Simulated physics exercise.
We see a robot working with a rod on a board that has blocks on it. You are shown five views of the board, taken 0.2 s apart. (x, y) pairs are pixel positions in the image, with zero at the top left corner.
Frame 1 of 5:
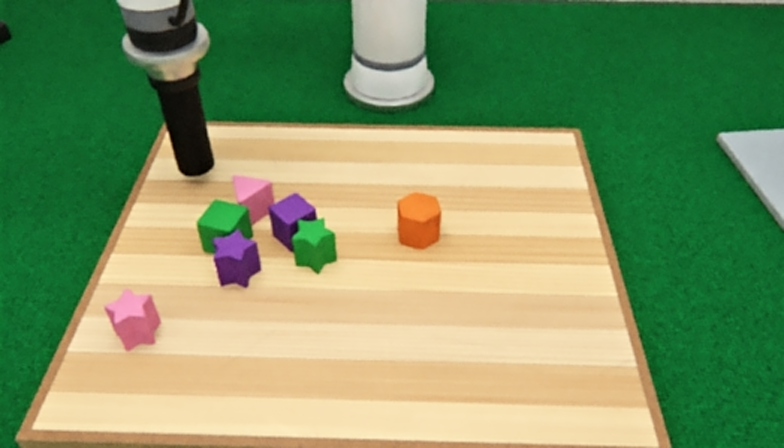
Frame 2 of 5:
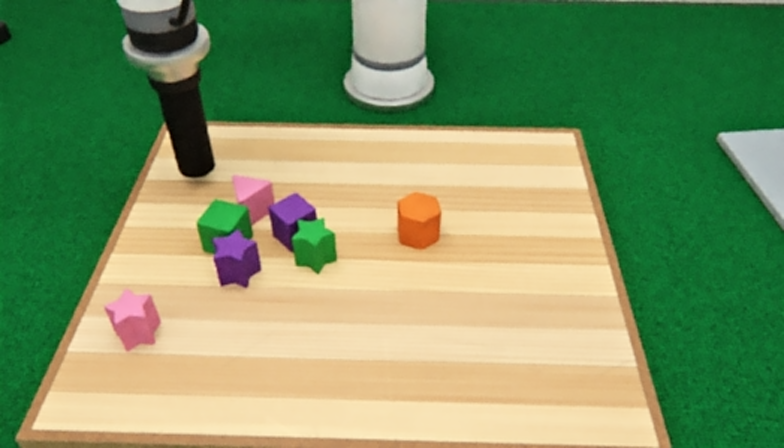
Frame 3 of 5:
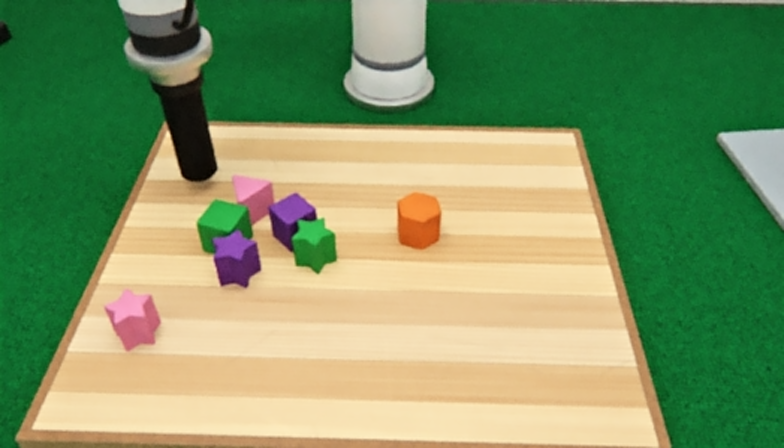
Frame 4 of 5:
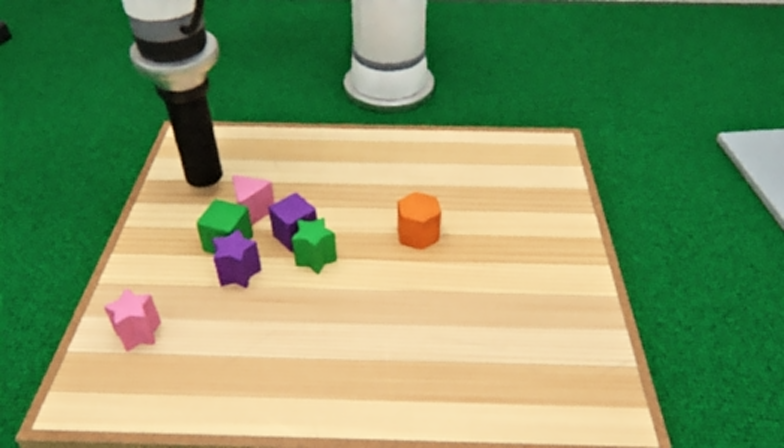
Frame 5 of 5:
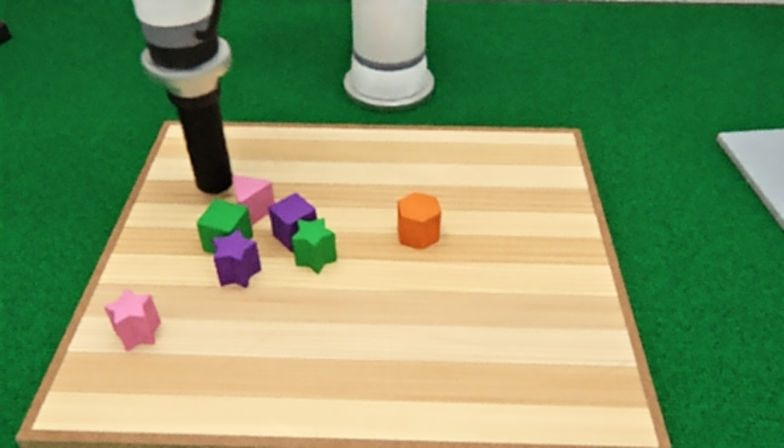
On the wooden board, the robot's black rod moves slightly right and nearer, beside still blocks.
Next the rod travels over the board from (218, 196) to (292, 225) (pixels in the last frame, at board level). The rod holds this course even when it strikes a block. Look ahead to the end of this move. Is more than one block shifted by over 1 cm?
My answer is yes.
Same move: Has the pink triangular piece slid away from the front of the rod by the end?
I believe not.
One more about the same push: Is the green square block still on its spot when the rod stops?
Yes, I think so.
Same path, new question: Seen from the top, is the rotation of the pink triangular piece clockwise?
I expect so.
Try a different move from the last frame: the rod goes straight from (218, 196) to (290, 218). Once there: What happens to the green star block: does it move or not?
At the moment the path ends, the green star block no longer stands where it did.
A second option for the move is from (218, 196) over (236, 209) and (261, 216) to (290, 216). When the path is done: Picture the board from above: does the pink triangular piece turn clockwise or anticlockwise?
Prediction: Clockwise.
On the path given first. Halfway along, rod at (252, 197); pink triangular piece at (276, 195), turned 30° clockwise; purple square block at (298, 211), turned 25° clockwise; green star block at (315, 233).
At the end, rod at (290, 212); green square block in place; pink triangular piece at (314, 210), turned 50° clockwise; purple square block at (328, 232), turned 40° clockwise; green star block at (334, 258).
